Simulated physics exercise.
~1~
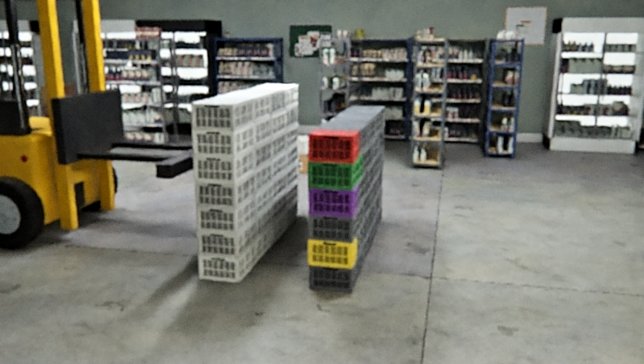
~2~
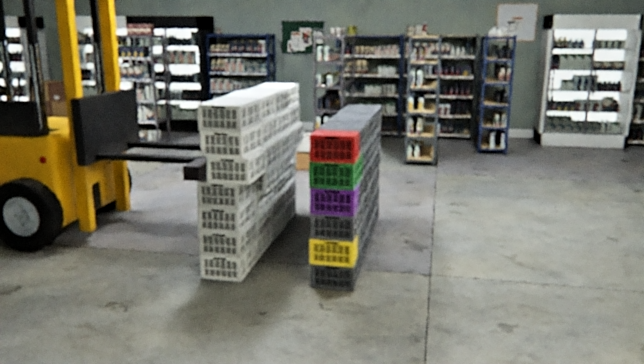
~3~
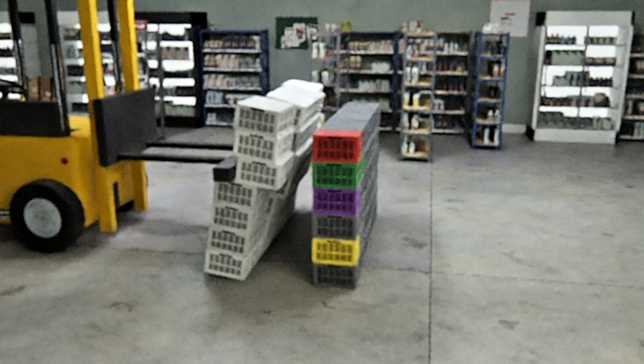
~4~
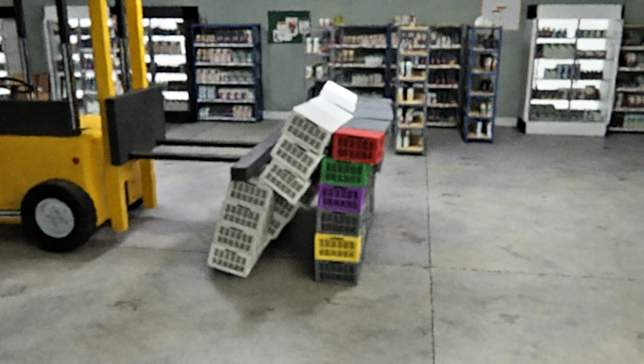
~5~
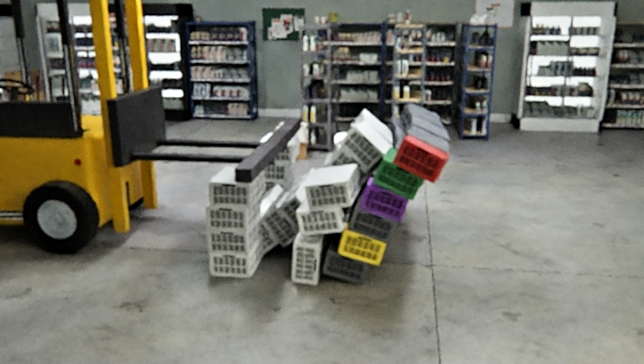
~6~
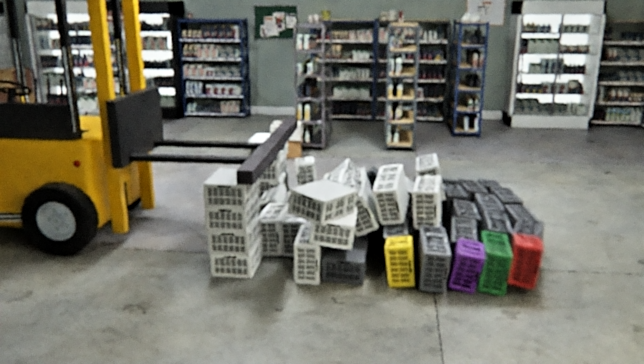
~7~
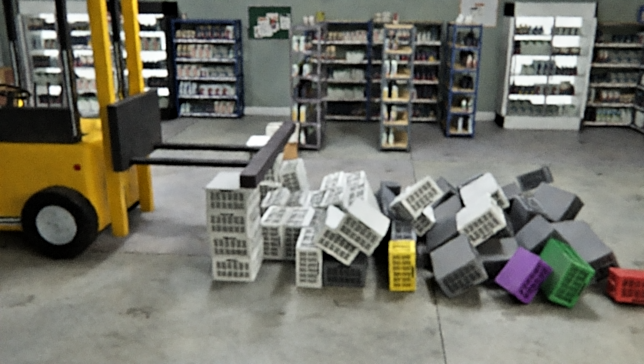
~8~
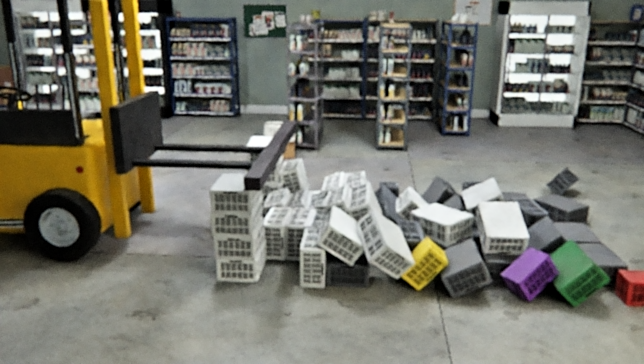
The video shows a yellow forklift pushing a beam rightward into a wall of pale crates, which buckles and topples against a neighbouring grey wall with red, green, purple and yellow crates. That wall tips over too, leaving crates scattered across the floor, with a short pale stack standing beside the stopped beam.
